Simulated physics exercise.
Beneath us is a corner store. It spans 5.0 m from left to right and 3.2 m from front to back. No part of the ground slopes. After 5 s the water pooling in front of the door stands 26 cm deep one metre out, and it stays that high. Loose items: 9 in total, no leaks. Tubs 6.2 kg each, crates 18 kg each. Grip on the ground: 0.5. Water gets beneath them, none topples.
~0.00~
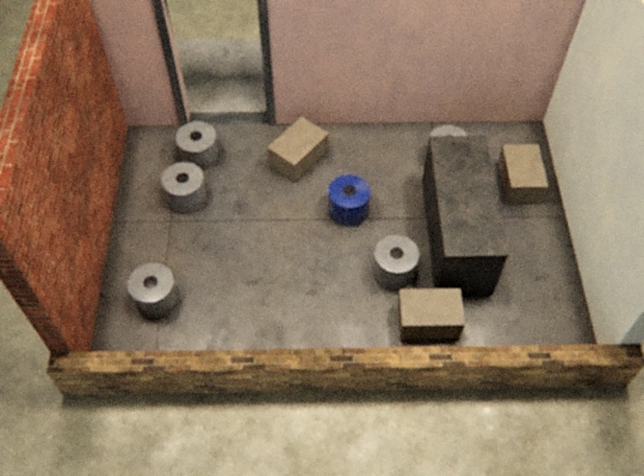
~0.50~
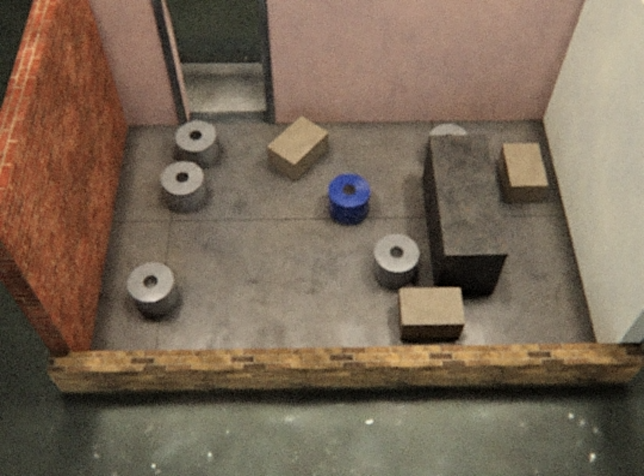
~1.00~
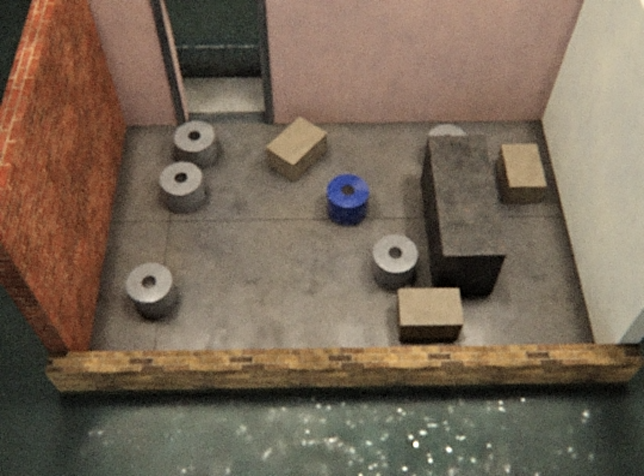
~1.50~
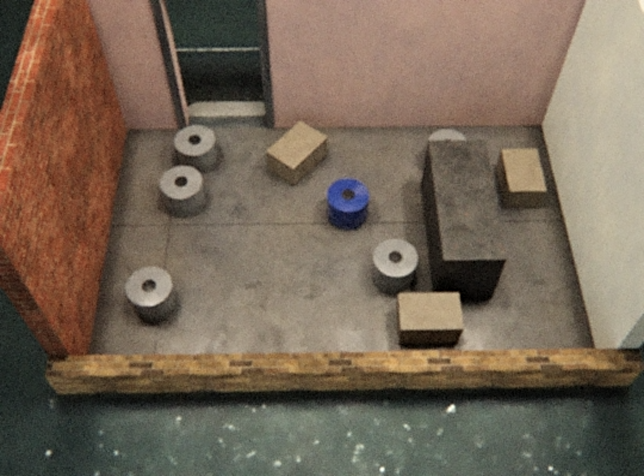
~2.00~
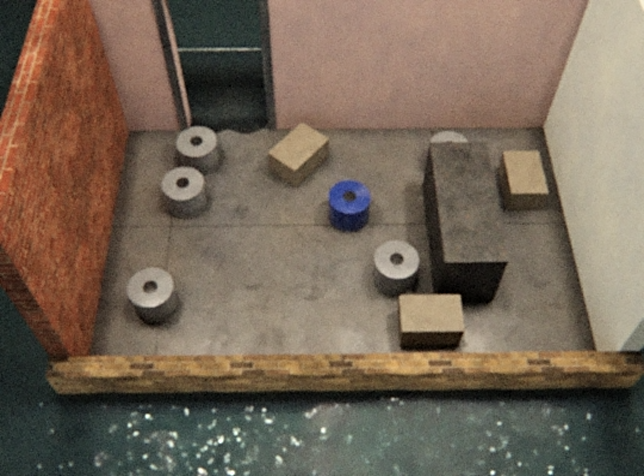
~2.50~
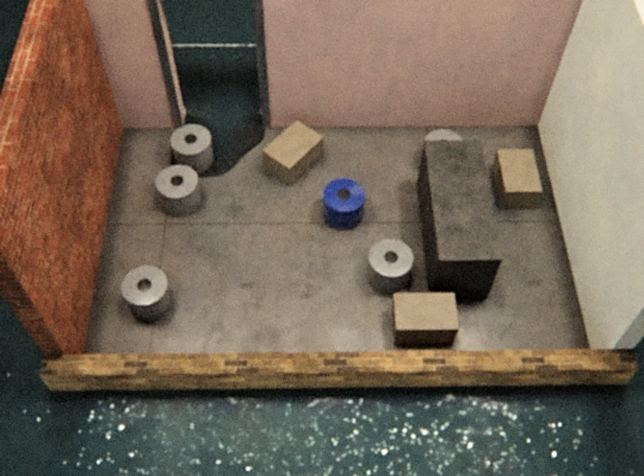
Corner store with tubs and crates standing still as dark water spreads outside, then begins creeping in through the back doorway.
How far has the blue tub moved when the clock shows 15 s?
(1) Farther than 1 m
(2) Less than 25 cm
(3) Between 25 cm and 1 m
Between 25 cm and 1 m.
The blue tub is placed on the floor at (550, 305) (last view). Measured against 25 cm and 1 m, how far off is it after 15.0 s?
Looks like it is swept a long way.
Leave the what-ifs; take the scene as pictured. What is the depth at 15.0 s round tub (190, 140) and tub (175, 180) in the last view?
Roughly 18 and 18 cm.
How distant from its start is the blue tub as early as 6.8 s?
Displacement by then near 0 cm.
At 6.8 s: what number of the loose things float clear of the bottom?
I count 3.
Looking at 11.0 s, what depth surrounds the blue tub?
Near 4 cm deep.
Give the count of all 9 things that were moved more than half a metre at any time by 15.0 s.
The number is 9.
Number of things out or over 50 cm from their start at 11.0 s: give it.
It comes to 5.
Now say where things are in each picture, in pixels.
In the first frame, the blue tub at (349, 191), on the bottom; water covers 0.0 m2; 0 of 9 have shifted.
In the second frame, the blue tub at (349, 190) rests on the ground; water covers 0.0 m2; 0 of 9 have shifted.
In the third frame, the blue tub at (348, 191) rests on the ground; water covers 0.0 m2; 0 of 9 have shifted.
In the fourth frame, the blue tub at (348, 195), on the bottom; water covers 0.0 m2; 0 of 9 have shifted.
In the fifth frame, the blue tub at (350, 197) rests on the ground; water covers 0.0 m2; 0 of 9 have shifted.
In the sixth frame, the blue tub at (344, 195) rests on the ground; water covers 0.4 m2; 0 of 9 have shifted.
After 3.5 s the blue tub is near (344, 195), 0.0 m from its start, aground; 0 afloat.
After 6.8 s the blue tub is near (344, 195), 0.0 m from its start, aground; 3 afloat.
After 11.0 s the blue tub is near (329, 184), 0.2 m from its start, afloat; 5 afloat.
After 15.0 s the blue tub is near (396, 209), 0.6 m from its start, afloat; 9 afloat.
